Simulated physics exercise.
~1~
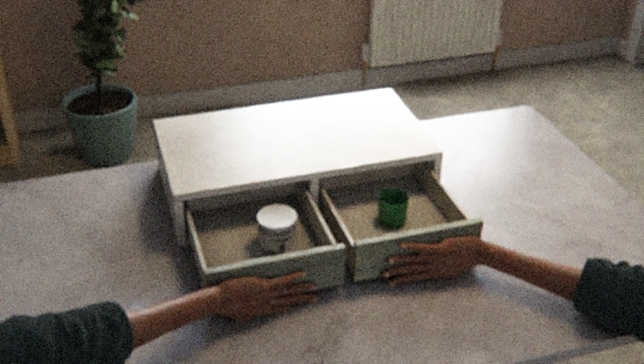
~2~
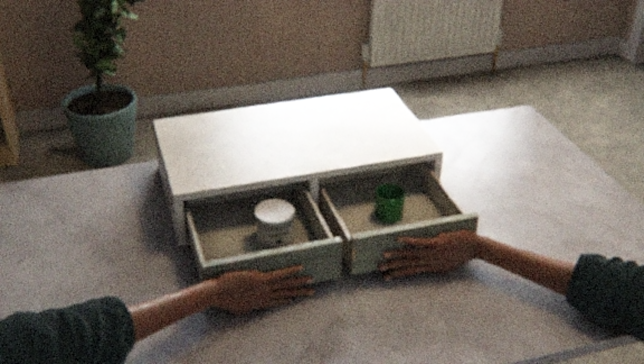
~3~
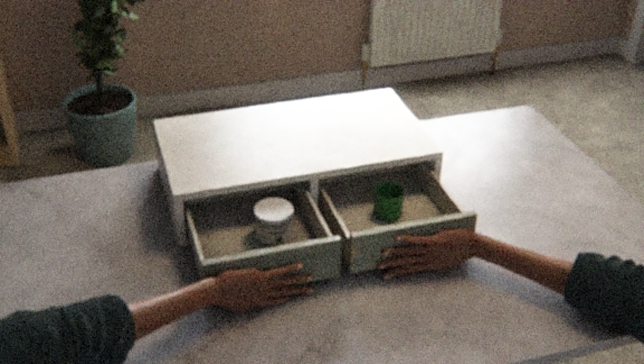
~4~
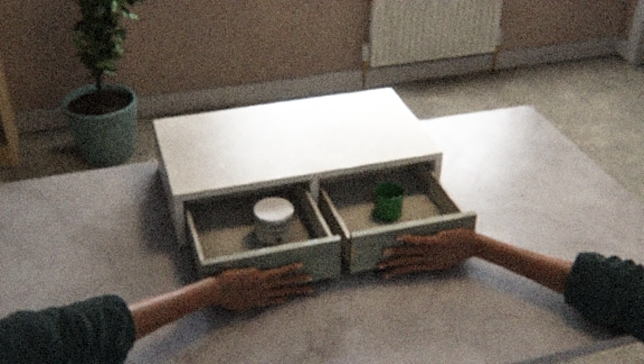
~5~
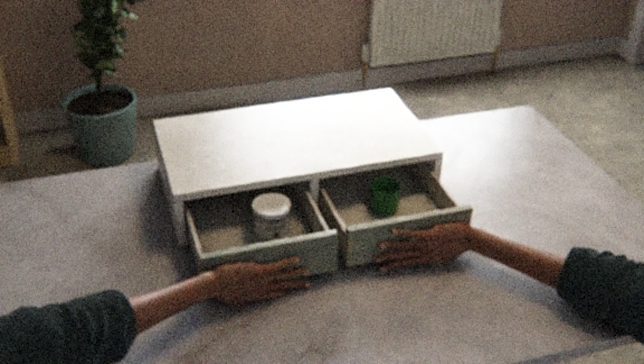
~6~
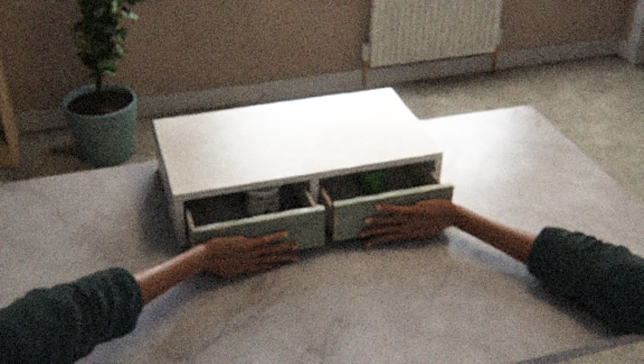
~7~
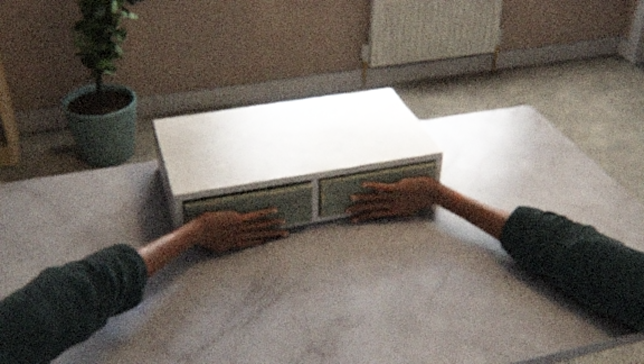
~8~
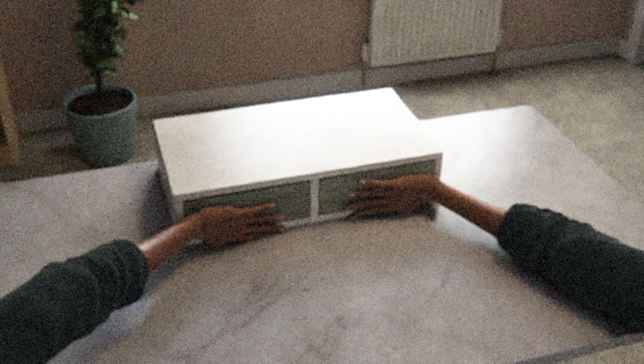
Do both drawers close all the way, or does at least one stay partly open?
Both drawers close all the way, with the left and right fronts ending flush with the cabinet.
Two hands in dark green sleeves rest against the fronts of two open drawers in a low white cabinet, seen from above across a pale grey tabletop. The left drawer holds a white tin and the right one a green beaker, while a potted plant and a pale radiator stand behind. At first the hands ease the drawers back only slightly. Then they push both farther in together, and the tin and beaker slip out of sight beneath the white top. Finally both greenish fronts sit flush in the cabinet, with the hands still against them.
